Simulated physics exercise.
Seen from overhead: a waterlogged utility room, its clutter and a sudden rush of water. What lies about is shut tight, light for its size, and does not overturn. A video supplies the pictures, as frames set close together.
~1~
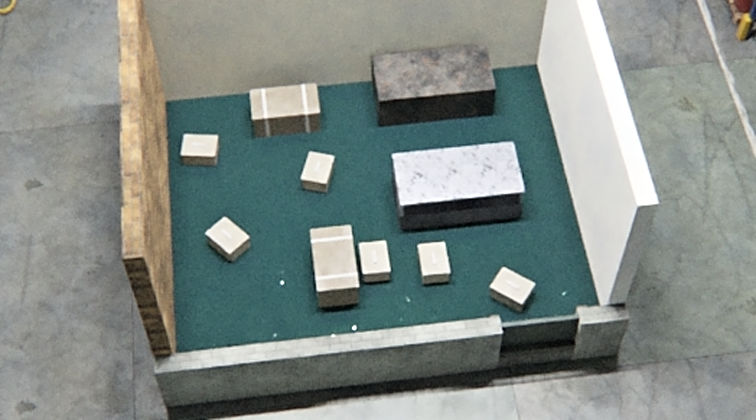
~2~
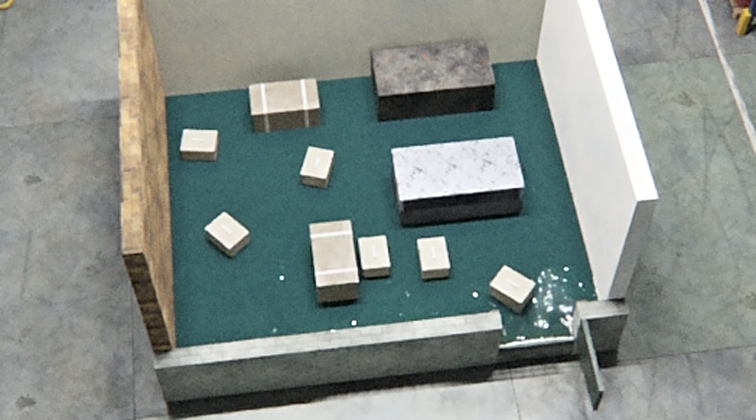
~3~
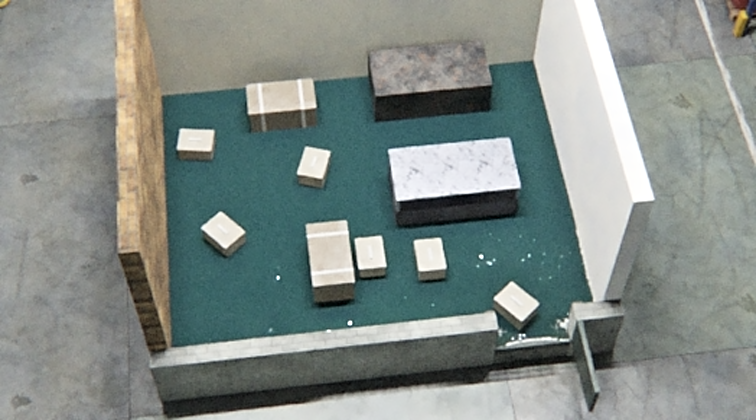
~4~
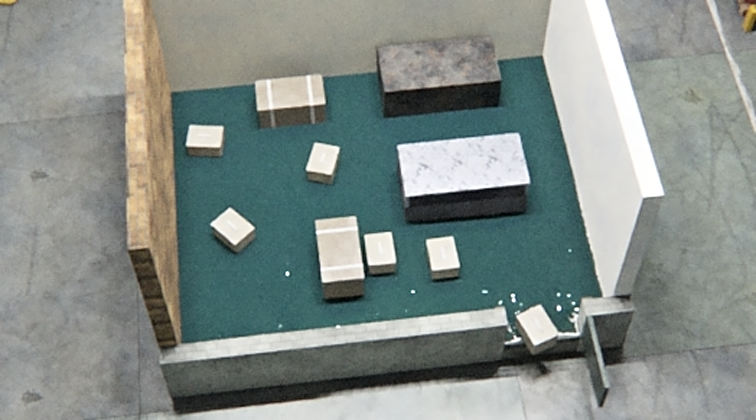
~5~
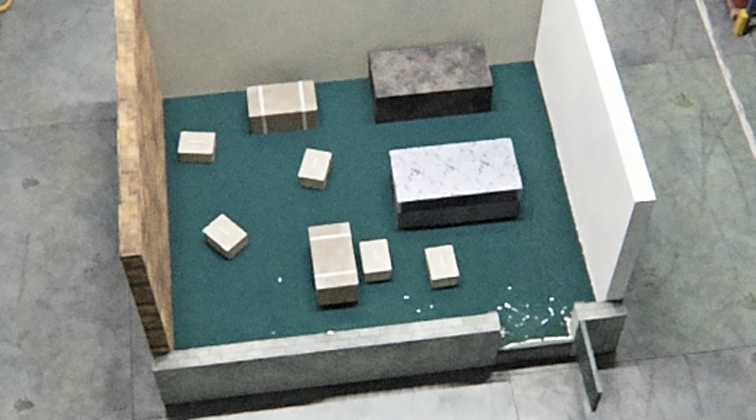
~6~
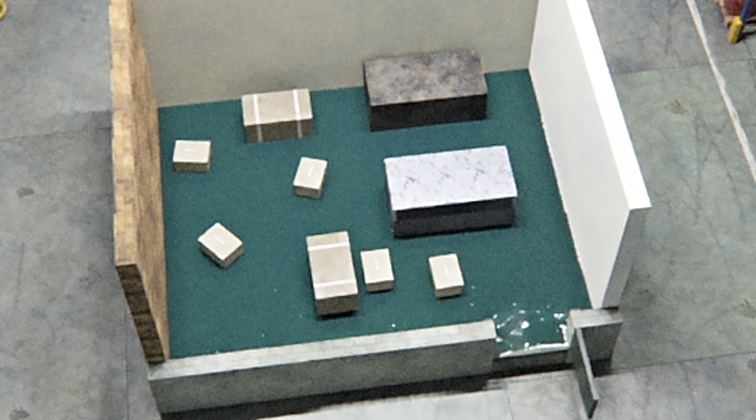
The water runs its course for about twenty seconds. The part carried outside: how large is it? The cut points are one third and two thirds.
It falls between one third and two thirds.
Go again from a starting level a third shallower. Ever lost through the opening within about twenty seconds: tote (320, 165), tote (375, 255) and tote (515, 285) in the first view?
Outcomes, first to last: Kept back, departed, departed.
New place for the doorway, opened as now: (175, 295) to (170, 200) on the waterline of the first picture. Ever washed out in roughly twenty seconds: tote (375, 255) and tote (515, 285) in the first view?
So, the first one leaves, and the second one never leaves as well.
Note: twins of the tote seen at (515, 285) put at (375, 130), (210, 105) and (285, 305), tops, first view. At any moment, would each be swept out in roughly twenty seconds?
For the three copies in the stated order: Remained, remained, remained.
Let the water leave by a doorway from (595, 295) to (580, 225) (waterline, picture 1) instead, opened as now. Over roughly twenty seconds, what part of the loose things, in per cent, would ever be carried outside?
50 per cent.
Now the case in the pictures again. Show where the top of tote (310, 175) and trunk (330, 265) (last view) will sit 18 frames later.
My guess is close to (347, 206), then close to (522, 300).
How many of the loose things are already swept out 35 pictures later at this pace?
My count is 3.
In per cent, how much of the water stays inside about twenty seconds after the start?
58 in a hundred.
A moment on, 1 of 8 are out; 7 afloat.
Next, 3 of 8 are out; 5 afloat.
Later, 3 of 8 are out; 5 afloat.
In the end, 3 of 8 are out; 5 afloat.
